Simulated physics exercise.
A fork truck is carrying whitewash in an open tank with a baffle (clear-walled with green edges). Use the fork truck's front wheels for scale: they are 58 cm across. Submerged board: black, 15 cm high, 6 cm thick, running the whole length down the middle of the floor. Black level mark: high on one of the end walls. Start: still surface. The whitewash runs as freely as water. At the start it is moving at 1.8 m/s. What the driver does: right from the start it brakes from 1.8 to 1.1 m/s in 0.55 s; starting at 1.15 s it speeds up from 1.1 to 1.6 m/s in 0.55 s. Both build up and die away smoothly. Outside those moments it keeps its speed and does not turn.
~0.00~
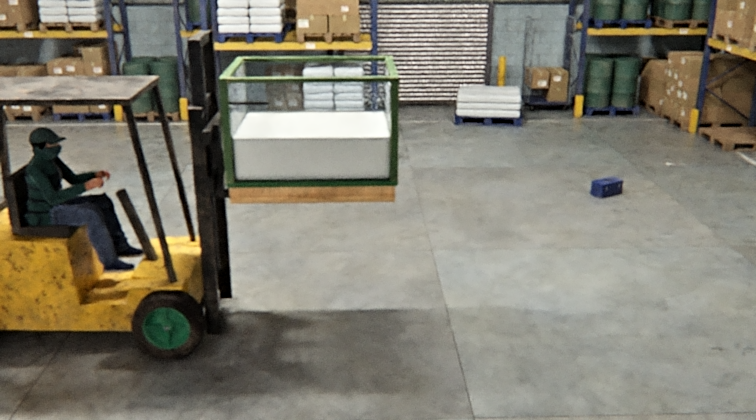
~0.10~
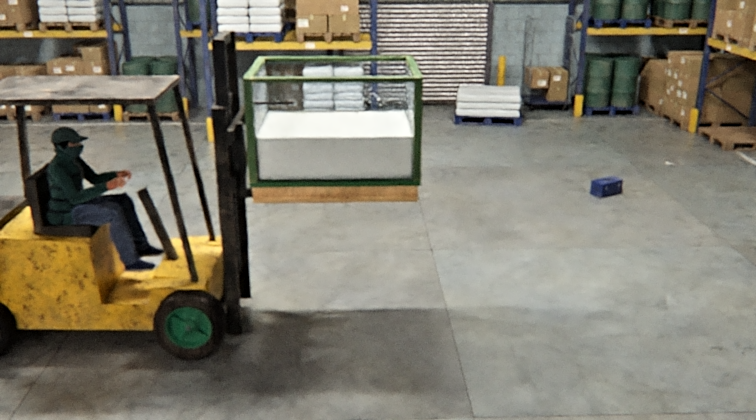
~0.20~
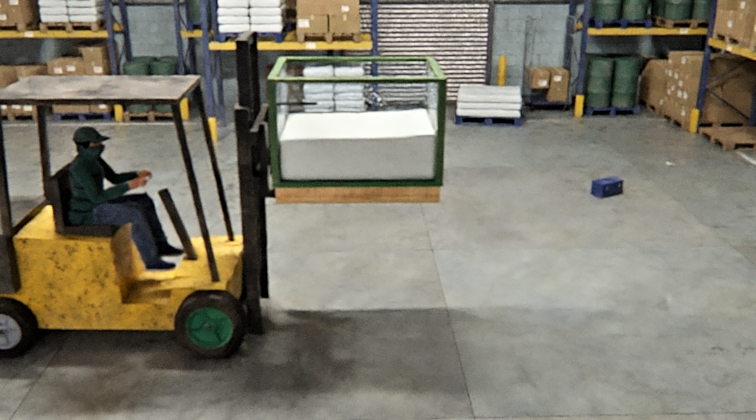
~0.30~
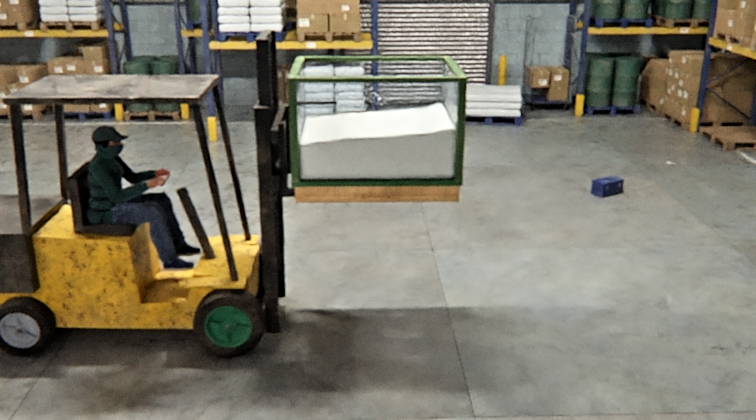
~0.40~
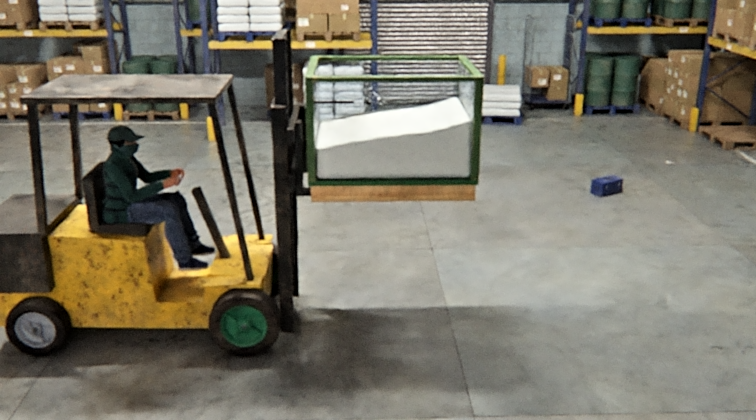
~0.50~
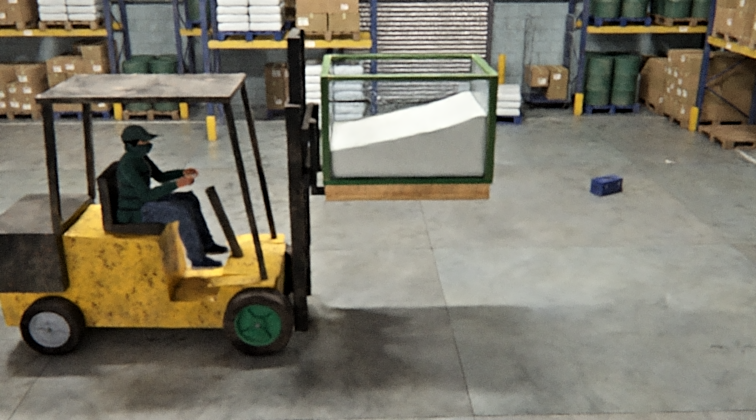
Yellow forklift carrying a clear-walled, green-edged tank rightward across a warehouse, the white liquid inside starting level, then sloping up towards the right.
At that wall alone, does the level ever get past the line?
Yes.
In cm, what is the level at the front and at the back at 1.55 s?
Some 20 cm in front and some 50 cm behind.
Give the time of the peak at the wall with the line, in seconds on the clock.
3.0 s.
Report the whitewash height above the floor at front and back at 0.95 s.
It reads roughly 36 cm up front and 32 cm at the back.
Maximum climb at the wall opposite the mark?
It peaks near 65 cm.
Then, 0.95 s in, it stands 32 cm high behind and 35 cm in front; all of it is still inside.
Then, 1.55 s in, it stands 51 cm high behind and 20 cm in front; all of it is still inside.
Then, 2.20 s in, it stands 28 cm high behind and 57 cm in front; all of it is still inside.
Then, 4.68 s in, the waves are smaller; the highest at the back wall was 64 cm, at 3.05 s, against a line at 60 cm.
